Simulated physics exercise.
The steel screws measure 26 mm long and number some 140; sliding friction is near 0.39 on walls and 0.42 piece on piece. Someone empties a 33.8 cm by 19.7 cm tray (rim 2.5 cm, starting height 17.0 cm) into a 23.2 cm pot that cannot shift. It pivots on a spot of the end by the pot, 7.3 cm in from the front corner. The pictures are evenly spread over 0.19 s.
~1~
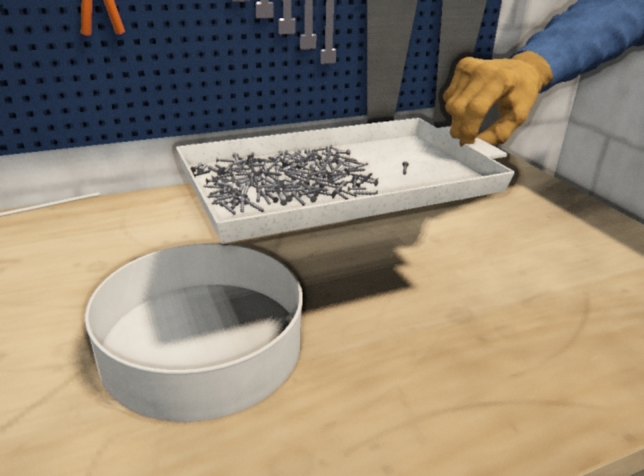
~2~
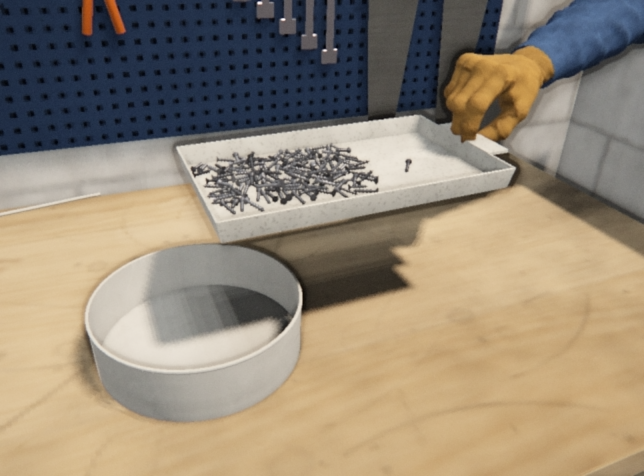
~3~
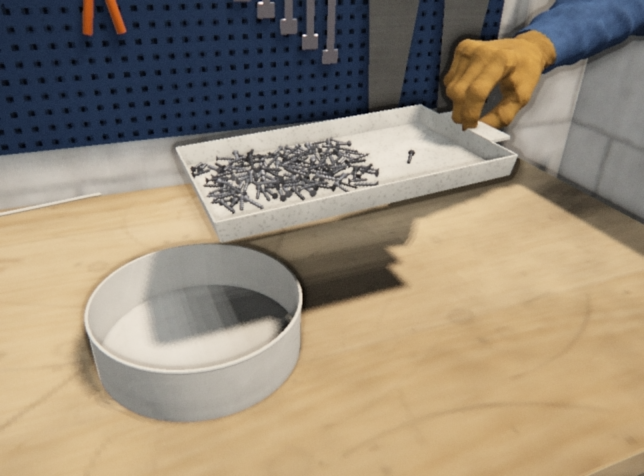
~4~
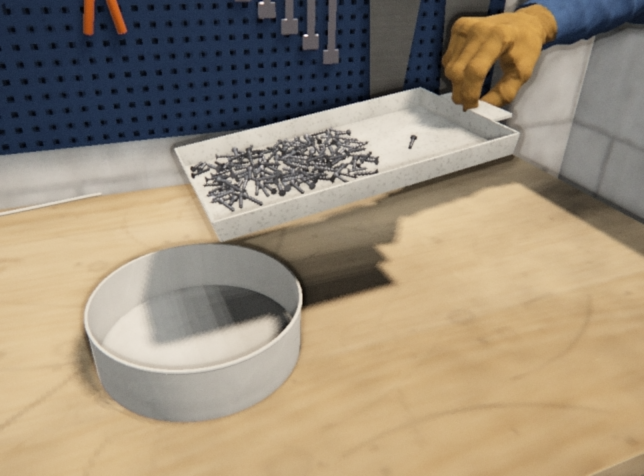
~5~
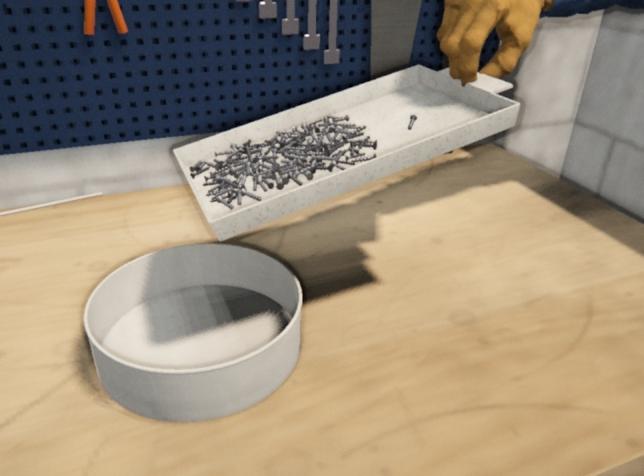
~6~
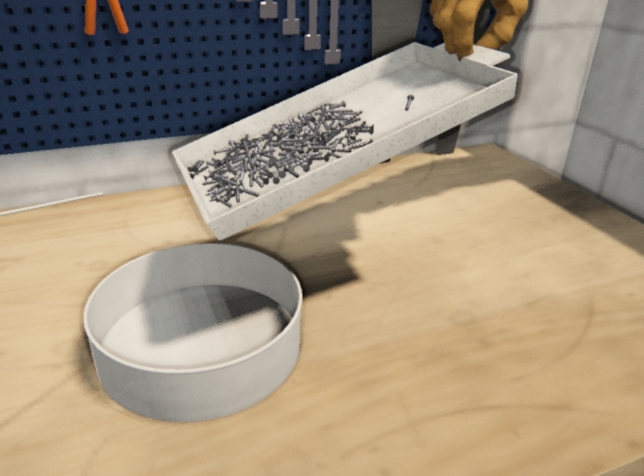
A shallow pale tray holding a heap of steel screws tilted slowly, then more steeply, as a gloved hand raised its right end, while the round pot on the wooden bench stayed still.
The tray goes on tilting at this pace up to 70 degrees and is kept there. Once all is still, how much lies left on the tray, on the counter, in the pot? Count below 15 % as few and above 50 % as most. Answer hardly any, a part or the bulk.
Tray a part, counter a part, pot a part.
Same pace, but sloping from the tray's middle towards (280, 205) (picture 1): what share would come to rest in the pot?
About 65 per cent.
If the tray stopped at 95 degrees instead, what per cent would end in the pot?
In that case some 70 per cent.
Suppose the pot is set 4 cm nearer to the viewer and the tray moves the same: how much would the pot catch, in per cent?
In that case some 30 per cent.
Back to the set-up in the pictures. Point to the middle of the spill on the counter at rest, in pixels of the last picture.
At about (97, 295).
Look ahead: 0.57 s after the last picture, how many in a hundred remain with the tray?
About 50 per cent.
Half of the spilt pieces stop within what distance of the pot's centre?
Roughly 18 cm.
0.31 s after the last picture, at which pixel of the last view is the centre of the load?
Around (199, 163).
Then, 0.19 s after the last picture, tilt 46 degrees; the tray holds 100 %, the pot 0 %.
Then, 0.31 s after the last picture, tilt 63 degrees; the tray holds 100 %, the pot 0 %.
Then, 0.57 s after the last picture, tilt 70 degrees; the tray holds 50 %, the pot 25 %.
In the end, tray 40 %, counter 20 %, pot 40 %.
